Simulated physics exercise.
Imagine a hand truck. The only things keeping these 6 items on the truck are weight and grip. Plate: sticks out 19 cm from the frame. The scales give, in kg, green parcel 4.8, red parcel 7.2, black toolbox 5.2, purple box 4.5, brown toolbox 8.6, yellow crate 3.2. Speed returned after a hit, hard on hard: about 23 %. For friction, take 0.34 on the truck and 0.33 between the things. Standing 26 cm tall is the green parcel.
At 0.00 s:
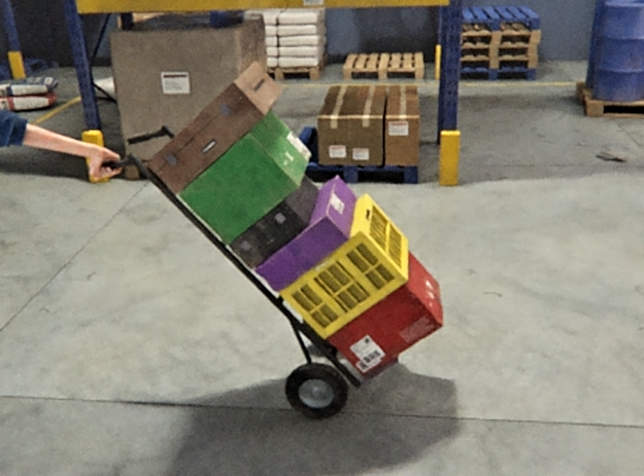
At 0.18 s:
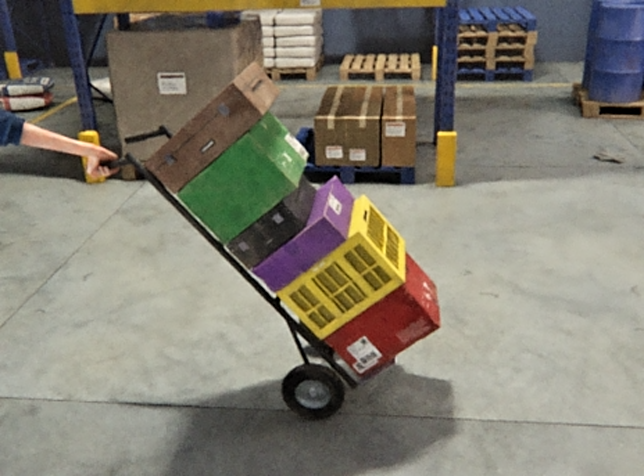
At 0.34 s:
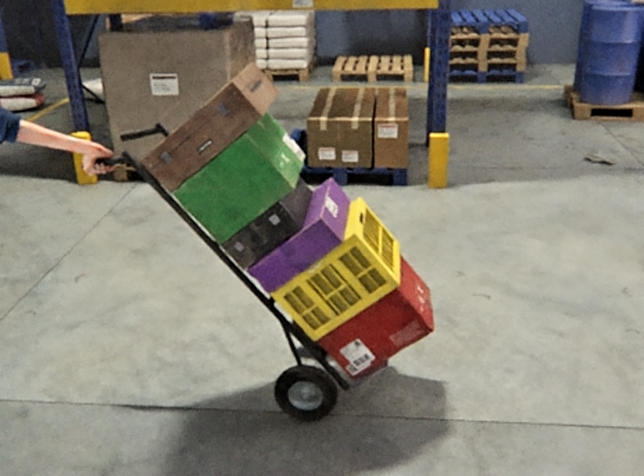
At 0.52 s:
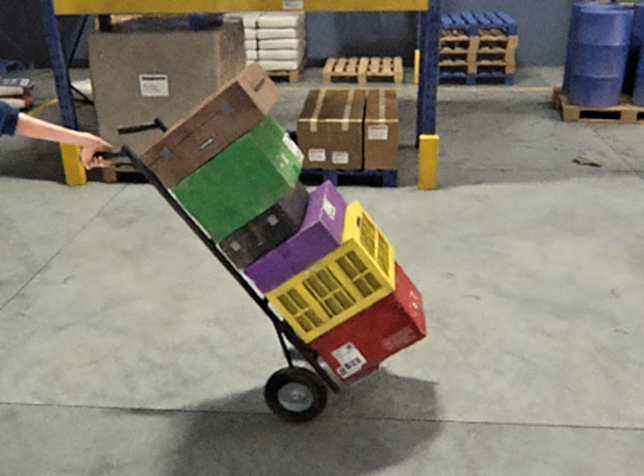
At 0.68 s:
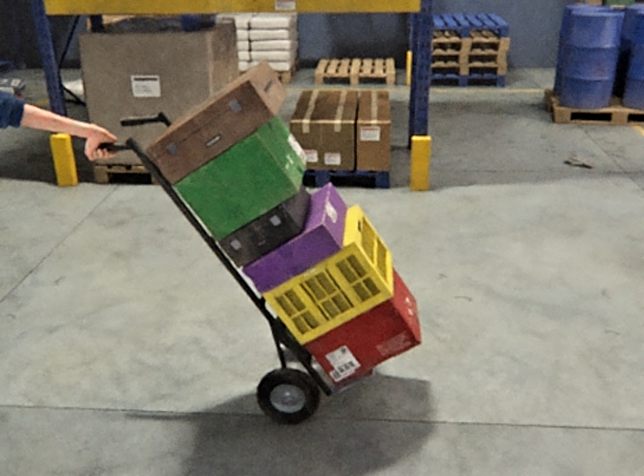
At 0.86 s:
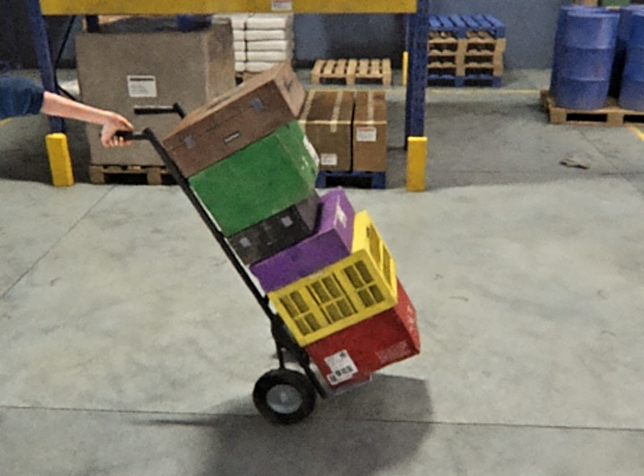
In a warehouse, a hand at the left grips a tilted hand truck stacked with brown, green, black, purple, yellow and red boxes and crates, then gradually raises it toward upright as the background shifts slightly left.
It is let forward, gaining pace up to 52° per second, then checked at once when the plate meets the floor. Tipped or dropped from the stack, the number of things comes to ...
... exactly two.
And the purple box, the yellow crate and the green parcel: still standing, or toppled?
Here's how it ends: The purple box never goes down, the yellow crate never goes down, and the green parcel comes down.
After 1.66 s, truck upright; green parcel 4° off its base near (385, 186); red parcel 3° off its base near (374, 360); brown toolbox 4° off its base.
After 2.06 s, truck upright; brown toolbox now dropped from the stack; green parcel 41° off its base near (426, 189); black toolbox moved 4 cm.
After 2.36 s, truck upright; green parcel now dropped from the stack; yellow crate moved 2 cm.
After 2.66 s, truck upright; red parcel 3° off its base near (374, 361); yellow crate 3° off its base; black toolbox 3° off its base.
In the end (3.9 s), dropped from the stack, green parcel and brown toolbox; the other 4 under 10 cm from the start. At the end, from the last picture's camera, green parcel near (475, 360), red parcel near (374, 361).
